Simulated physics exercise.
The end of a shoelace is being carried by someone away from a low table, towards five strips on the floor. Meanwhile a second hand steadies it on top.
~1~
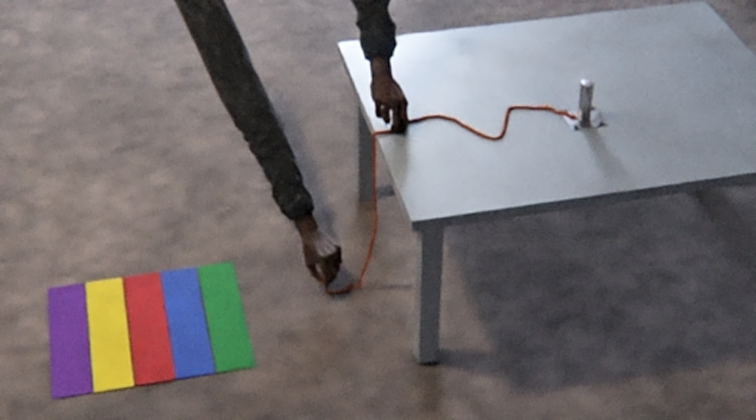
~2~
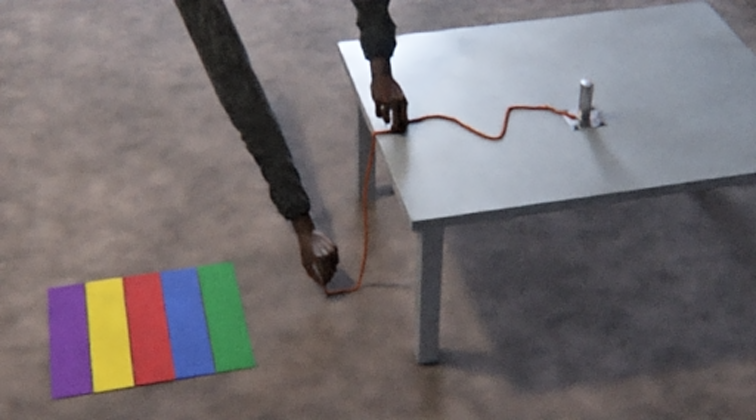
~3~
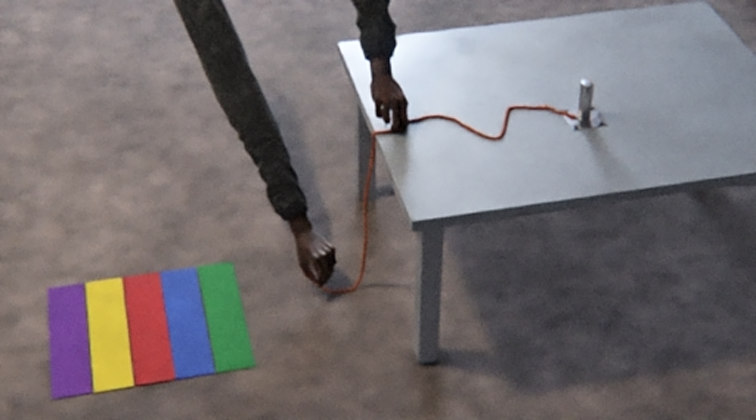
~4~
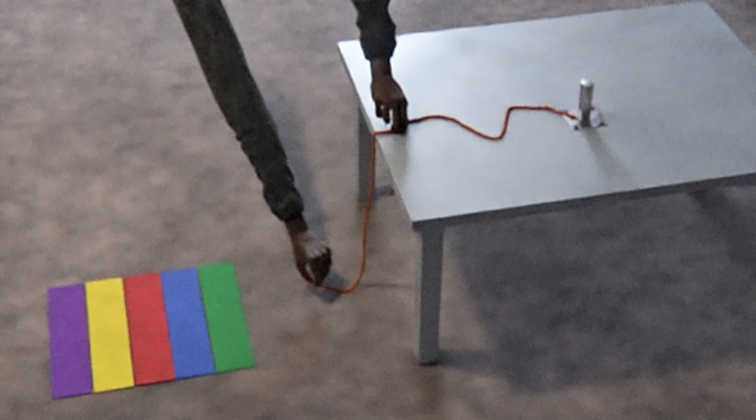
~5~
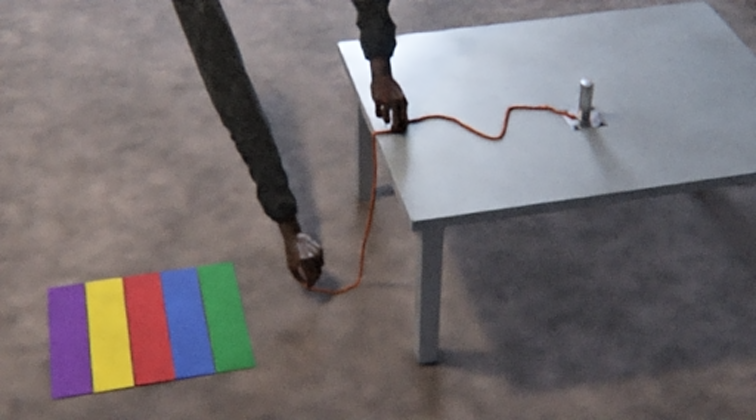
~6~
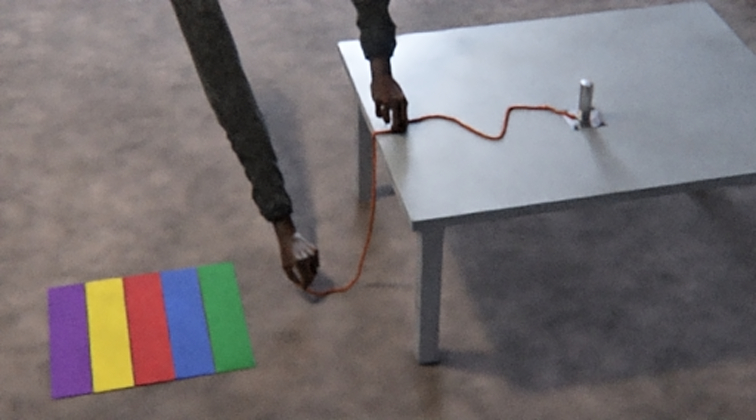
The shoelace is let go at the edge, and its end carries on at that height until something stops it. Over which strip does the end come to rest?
Over the yellow strip.
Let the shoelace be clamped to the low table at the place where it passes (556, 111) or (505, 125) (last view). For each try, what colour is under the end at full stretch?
In order, yellow and red.
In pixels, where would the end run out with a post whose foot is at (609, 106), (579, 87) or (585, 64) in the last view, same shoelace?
Around (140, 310), (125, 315) and (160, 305).
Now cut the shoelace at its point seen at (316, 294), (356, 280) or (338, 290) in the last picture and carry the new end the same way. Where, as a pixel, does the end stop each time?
I'd expect it near (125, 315) on the first try, near (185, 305) on the second and near (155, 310) on the third.
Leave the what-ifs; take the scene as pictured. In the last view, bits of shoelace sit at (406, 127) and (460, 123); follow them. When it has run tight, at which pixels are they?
(336, 168) and (395, 136).
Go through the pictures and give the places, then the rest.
End (324, 283); green (232, 349); blue (192, 356); red (152, 362); yellow (112, 368); purple (71, 375), in the first picture.
End (321, 283); shoelace through (545, 109) (502, 133) (437, 116) (374, 144) (365, 212) (362, 273), in the second picture.
End (318, 284), in the third picture.
End (314, 284); shoelace through (545, 109) (502, 133) (437, 116) (374, 144) (368, 212) (361, 274), in the fourth picture.
End (306, 285), in the fifth picture.
End (301, 286); shoelace through (545, 109) (502, 133) (437, 116) (375, 144) (373, 211) (359, 274), in the sixth picture.
Soon after, end near (179, 305); over blue.
Then, end near (131, 312); over red.
At full stretch, end near (102, 316); over yellow. It gets as far as the yellow strip.
